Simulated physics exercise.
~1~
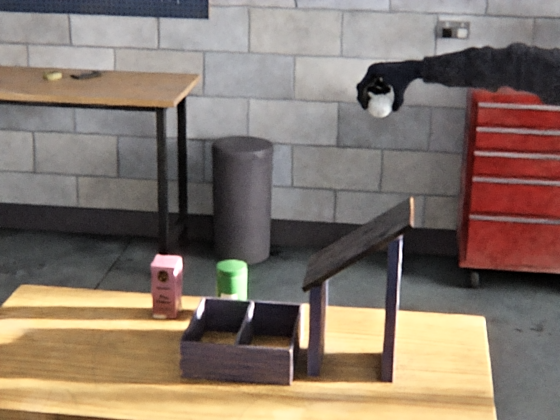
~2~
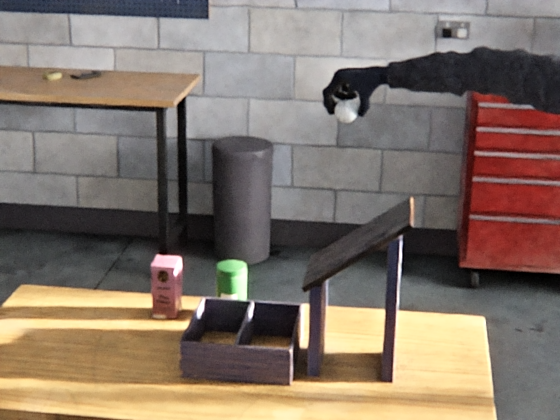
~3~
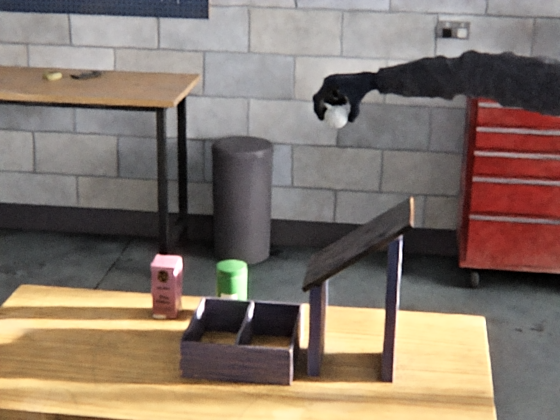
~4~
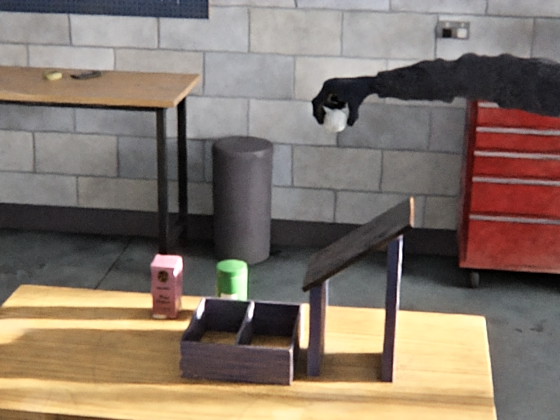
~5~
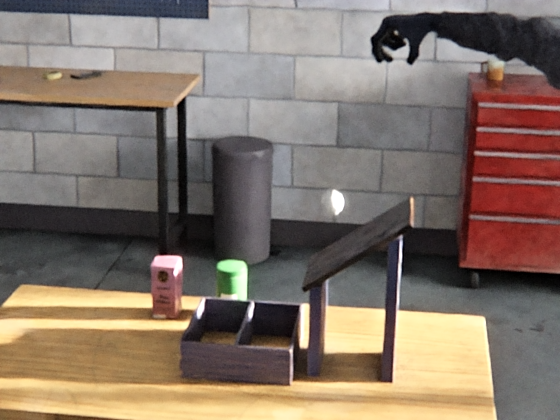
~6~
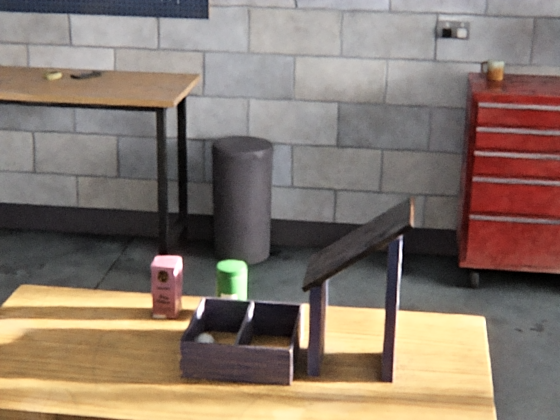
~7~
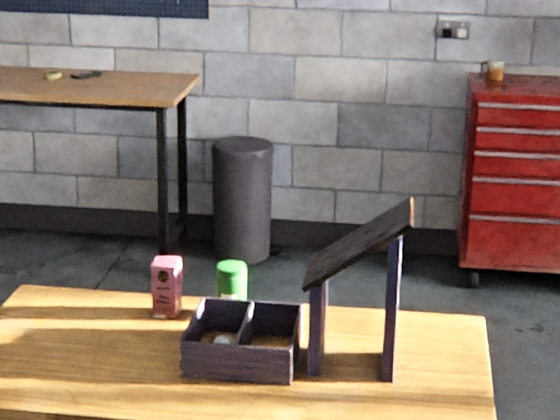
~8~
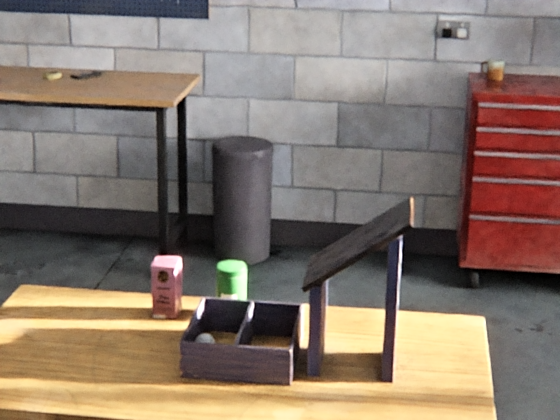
A dark-gloved hand on a dark-sleeved arm reaches in from the right, holding a small white onion above a wooden table in a grey block-walled workshop, seen from a fixed, slightly raised view. On the table stand a pink carton, a green jar, a dark open tray with two bays and a dark sloping board, with a red tool chest behind at right. The hand carries the onion left and pauses above the board. It lets go and draws back as the onion drops. The onion ends up in the tray's left bay, shifts right, then back left, and remains there, while the carton and jar stay put.
